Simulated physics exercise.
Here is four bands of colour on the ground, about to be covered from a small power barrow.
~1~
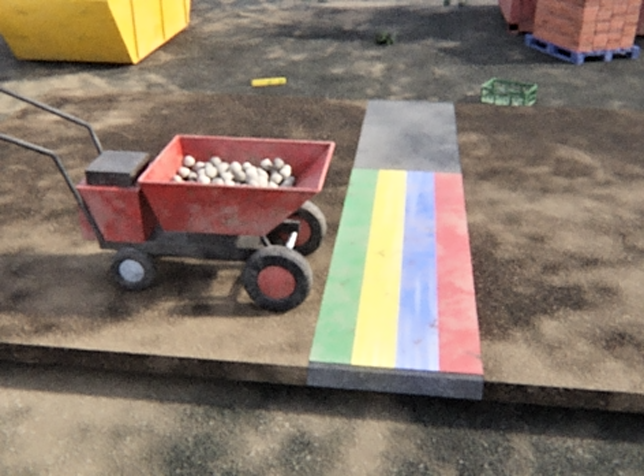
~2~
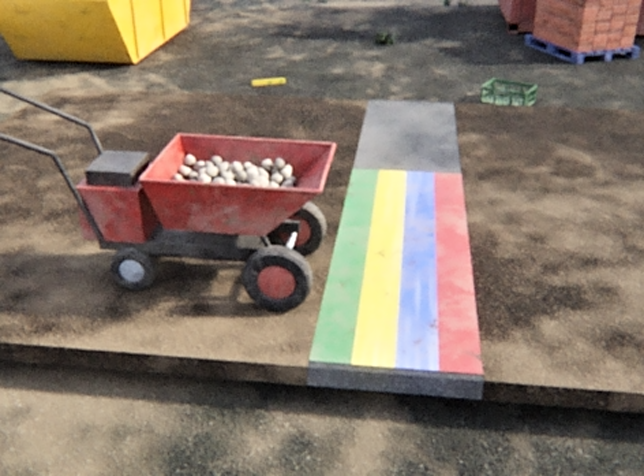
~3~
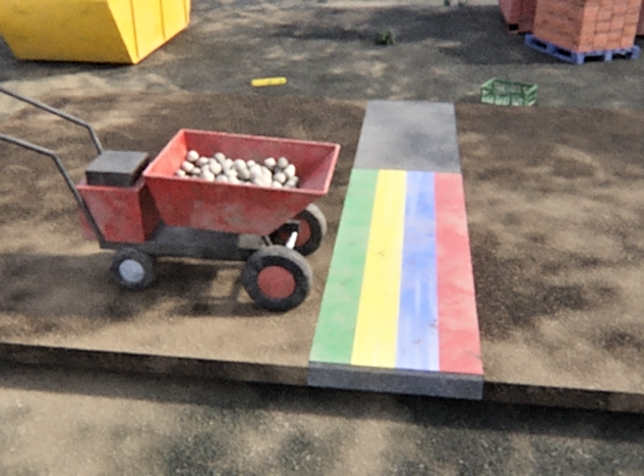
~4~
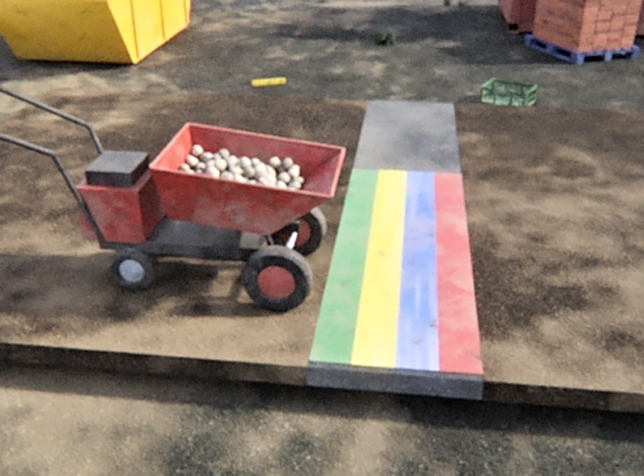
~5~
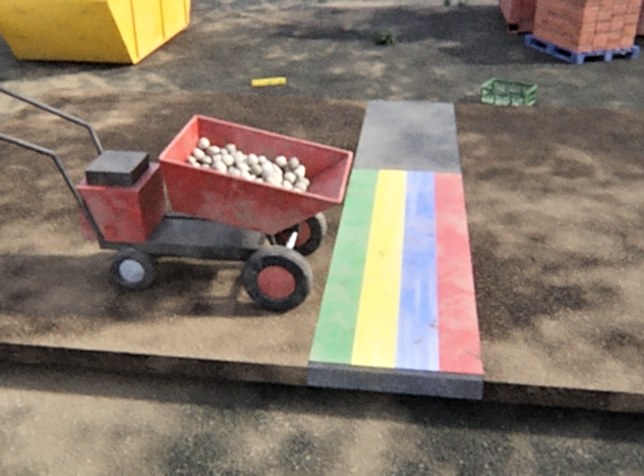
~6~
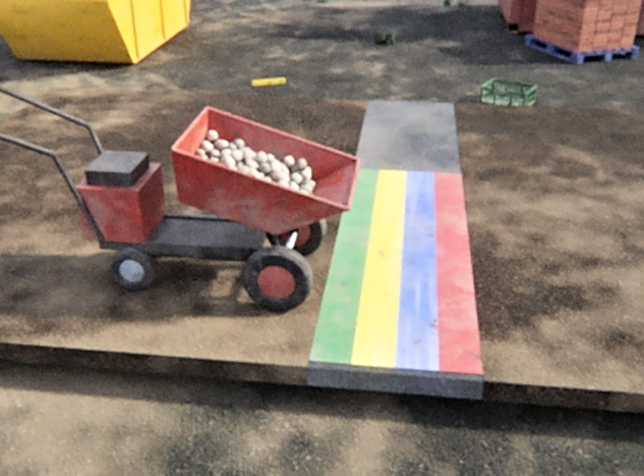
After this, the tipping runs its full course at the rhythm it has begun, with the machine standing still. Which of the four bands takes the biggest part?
The heap favours the blue strip.
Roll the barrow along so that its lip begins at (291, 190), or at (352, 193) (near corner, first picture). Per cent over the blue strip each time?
Roughly 30 per cent, and 10 per cent.
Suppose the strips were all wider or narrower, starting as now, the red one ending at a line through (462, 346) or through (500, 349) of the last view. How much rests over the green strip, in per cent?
Roughly 0 per cent, and 0 per cent.
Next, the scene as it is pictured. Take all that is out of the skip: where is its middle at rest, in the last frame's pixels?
Close to (433, 283).
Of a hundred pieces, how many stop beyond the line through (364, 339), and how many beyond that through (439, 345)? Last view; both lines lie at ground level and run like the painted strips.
Near 80 % and 30 %.
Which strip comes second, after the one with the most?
It is the strip in red.
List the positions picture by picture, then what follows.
In the first frame, lip of the skip (318, 191), level; top of the load (217, 183), river pebbles; green strip (335, 333); yellow strip (376, 337); blue strip (417, 340); red strip (459, 343).
In the second frame, lip of the skip (319, 192), level; top of the load (218, 182).
In the third frame, lip of the skip (324, 194), tipped barely; top of the load (221, 180).
In the fourth frame, lip of the skip (330, 197), tipped a little; top of the load (225, 176).
In the fifth frame, lip of the skip (339, 203), tipped a little; top of the load (218, 168).
In the sixth frame, lip of the skip (348, 209), tipped clearly; top of the load (226, 163); green strip (335, 333); yellow strip (376, 337); blue strip (417, 340); red strip (459, 343).
Just after the last frame, skip tipped steeply; every one in the skip.
A moment on, skip tipped right over; roughly two thirds in the skip; about a tenth over the yellow strip; roughly a quarter over the blue strip; just a few over the red strip.
Further on, skip tipped right over; roughly a quarter in the skip; about a tenth over the yellow strip; roughly a third over the blue strip; roughly a quarter over the red strip; about a tenth off the paint.
When it is over, skip tipped right over; roughly a quarter in the skip; not one over the green strip; about a tenth over the yellow strip; roughly a third over the blue strip; roughly a quarter over the red strip; about a tenth off the paint.
